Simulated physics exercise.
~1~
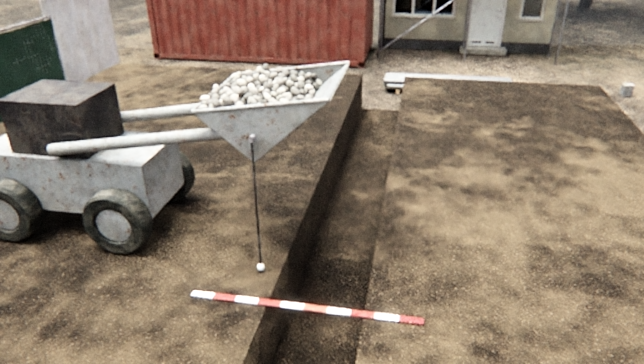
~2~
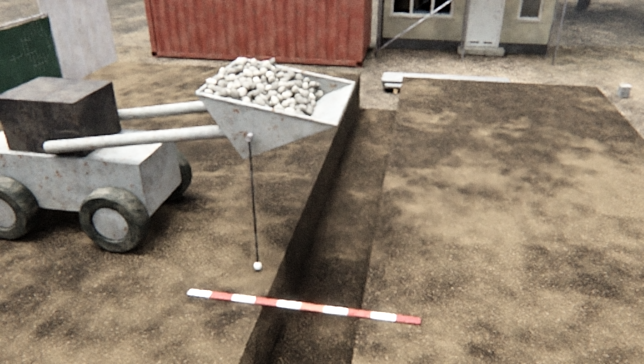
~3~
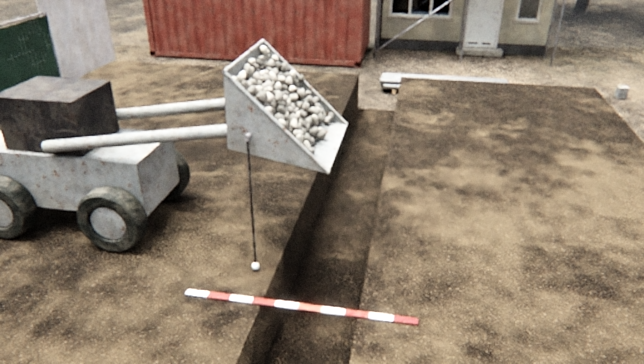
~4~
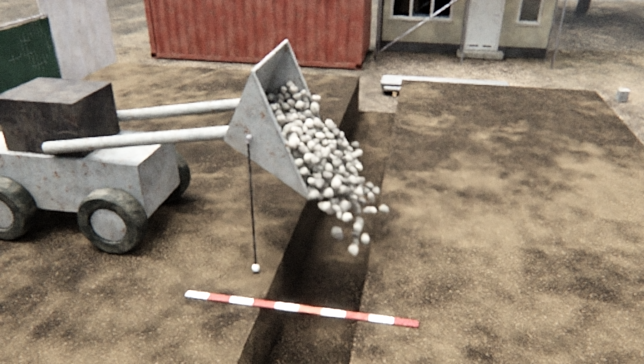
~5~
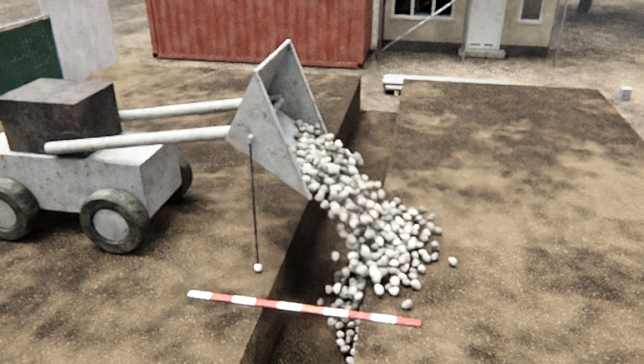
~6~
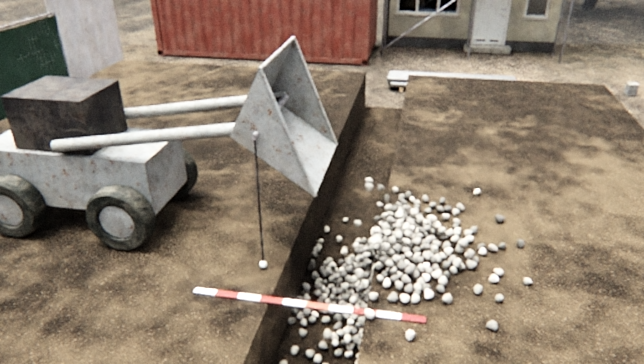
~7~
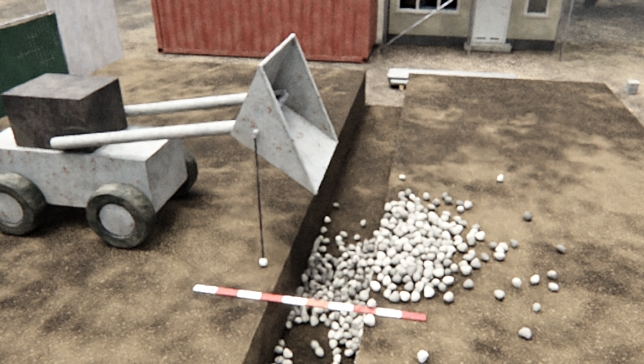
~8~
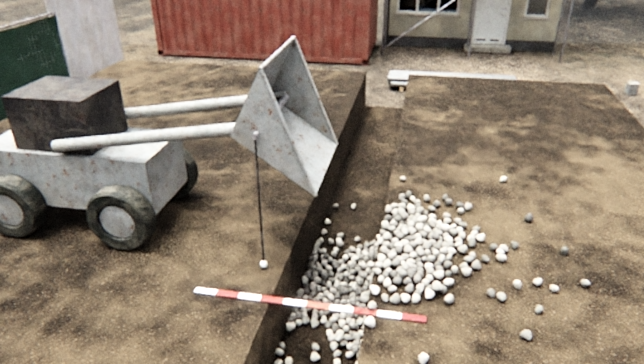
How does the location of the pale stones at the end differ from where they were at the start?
At the start the stones are heaped in the loader's raised bucket. By the end they lie lower and to the right, piled in the trench and scattered over the ground on its far side.
